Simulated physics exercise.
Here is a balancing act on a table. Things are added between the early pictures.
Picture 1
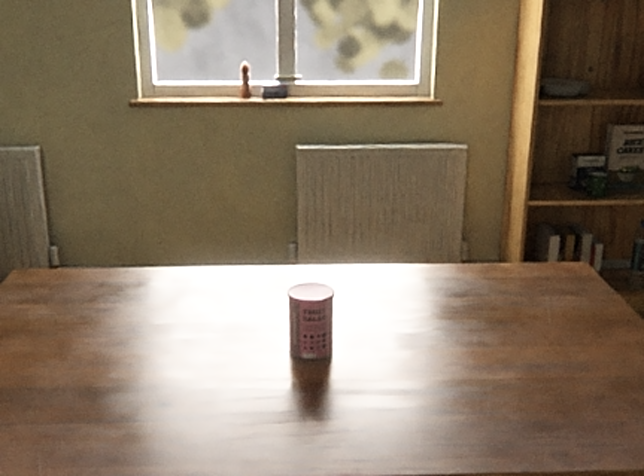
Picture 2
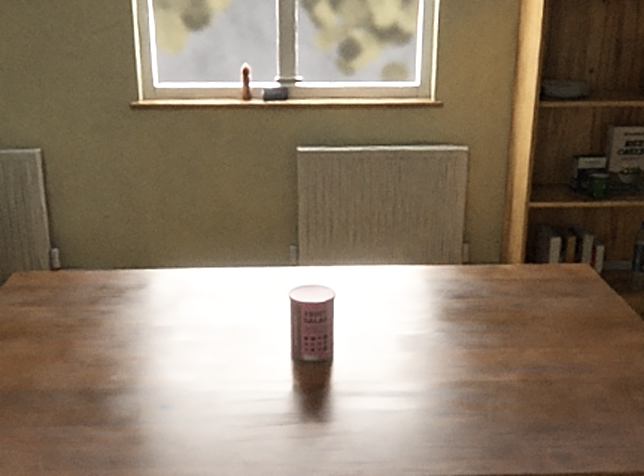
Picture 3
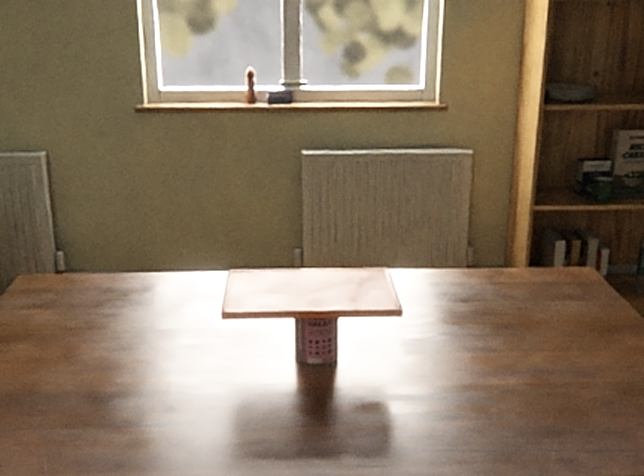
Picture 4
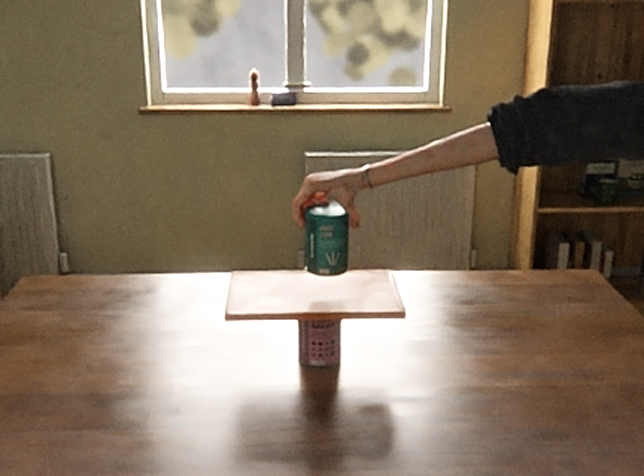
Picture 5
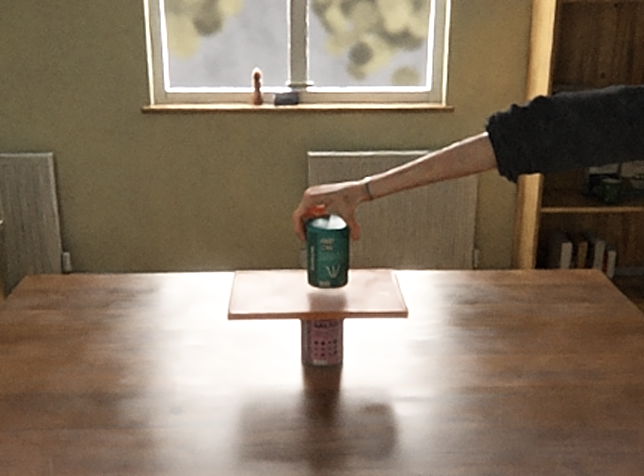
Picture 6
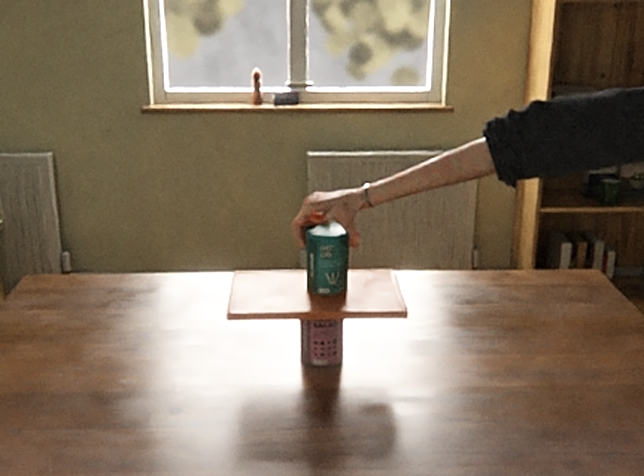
The video shows a pink tin standing on a wooden table, then a flat board resting on top of it, before a hand reaches in from the right and lowers a turquoise tin onto the board, keeping hold of it.
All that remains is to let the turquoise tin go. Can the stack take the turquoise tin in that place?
As it turns out, it holds.
Then, 0.50 s on from there, things are still on the move.
Then, 1.10 s on from there, no change.
Then, 1.70 s on from there, turquoise tin resting near (327, 259).
Then, 2.20 s on from there, things are still on the move.
In the end, all 3 unmoved. At the end, from the last picture's camera, turquoise tin near (327, 259). The stack stays up.
